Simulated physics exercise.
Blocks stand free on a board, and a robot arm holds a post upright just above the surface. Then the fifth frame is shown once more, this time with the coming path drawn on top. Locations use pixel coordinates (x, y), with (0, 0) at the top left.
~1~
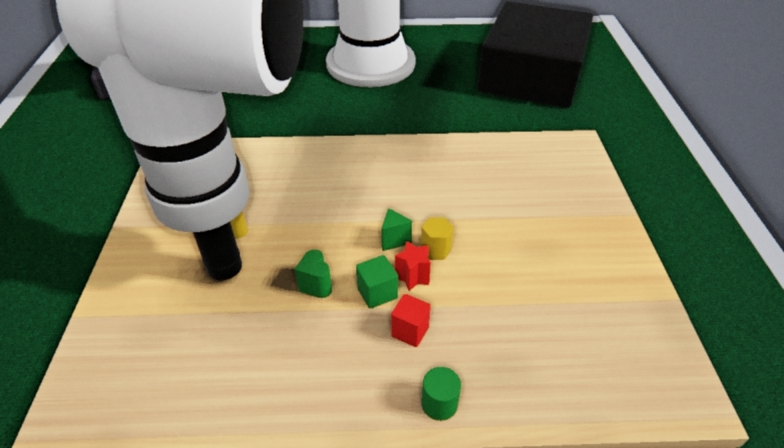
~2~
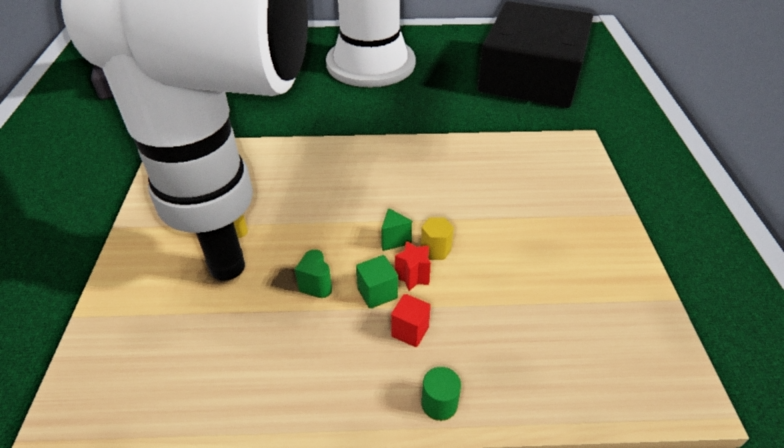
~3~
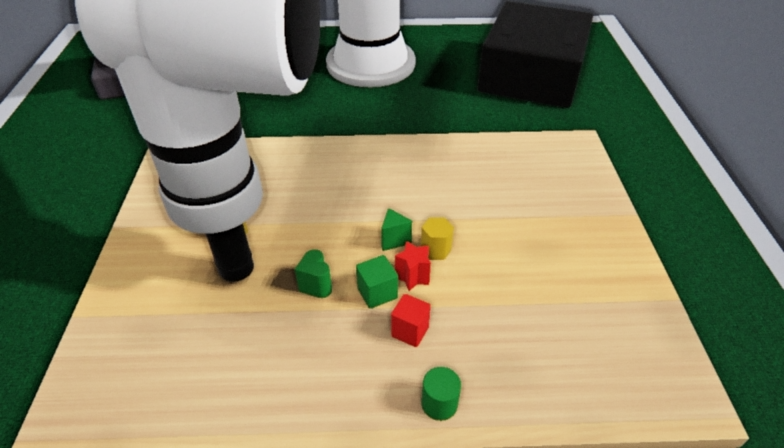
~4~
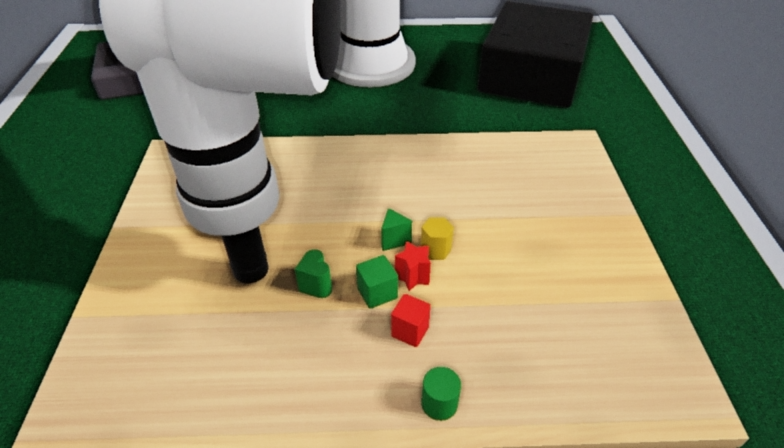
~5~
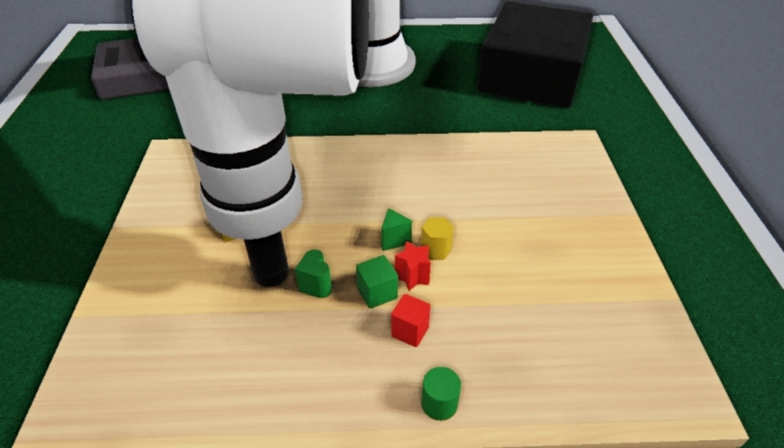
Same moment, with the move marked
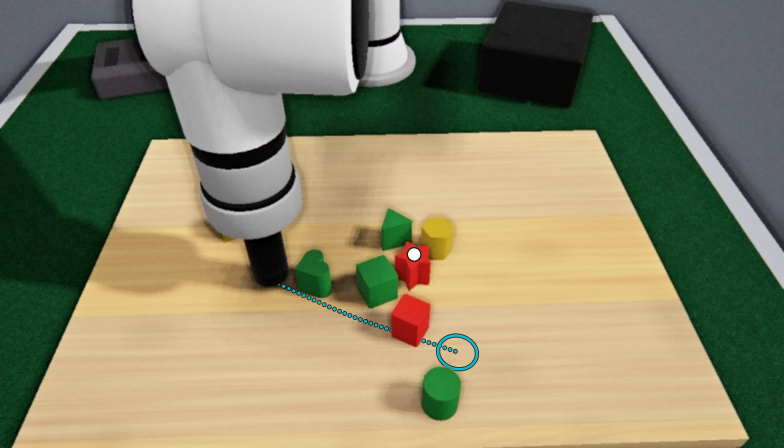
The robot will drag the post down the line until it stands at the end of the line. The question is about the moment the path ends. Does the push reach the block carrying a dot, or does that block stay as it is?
It holds its position.
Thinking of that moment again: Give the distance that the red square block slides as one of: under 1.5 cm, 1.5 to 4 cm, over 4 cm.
Above 4 cm.
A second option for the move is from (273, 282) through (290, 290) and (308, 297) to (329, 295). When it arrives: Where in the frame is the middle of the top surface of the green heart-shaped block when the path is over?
Close to (353, 257).
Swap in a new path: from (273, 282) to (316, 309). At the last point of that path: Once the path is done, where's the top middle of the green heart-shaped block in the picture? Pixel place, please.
The centre of its top will be at (334, 266).
Path on the board, from (273, 282) by way of (358, 319) to (457, 352); the dot is on the red star-shaped block.
What follows on the original path. One third of the way, post at (327, 299); green heart-shaped block at (345, 263), turned 75° anticlockwise; green square block at (381, 268), turned 20° clockwise.
Two thirds of the way, post at (390, 323); green heart-shaped block at (346, 263), turned 80° anticlockwise; green square block at (381, 268), turned 20° clockwise; red square block at (425, 312), turned 15° anticlockwise.
At the end, post at (458, 345); green heart-shaped block at (346, 263), turned 80° anticlockwise; green square block at (381, 268), turned 20° clockwise; red square block at (494, 320), turned 55° anticlockwise; red star-shaped block in place; green disc in place.
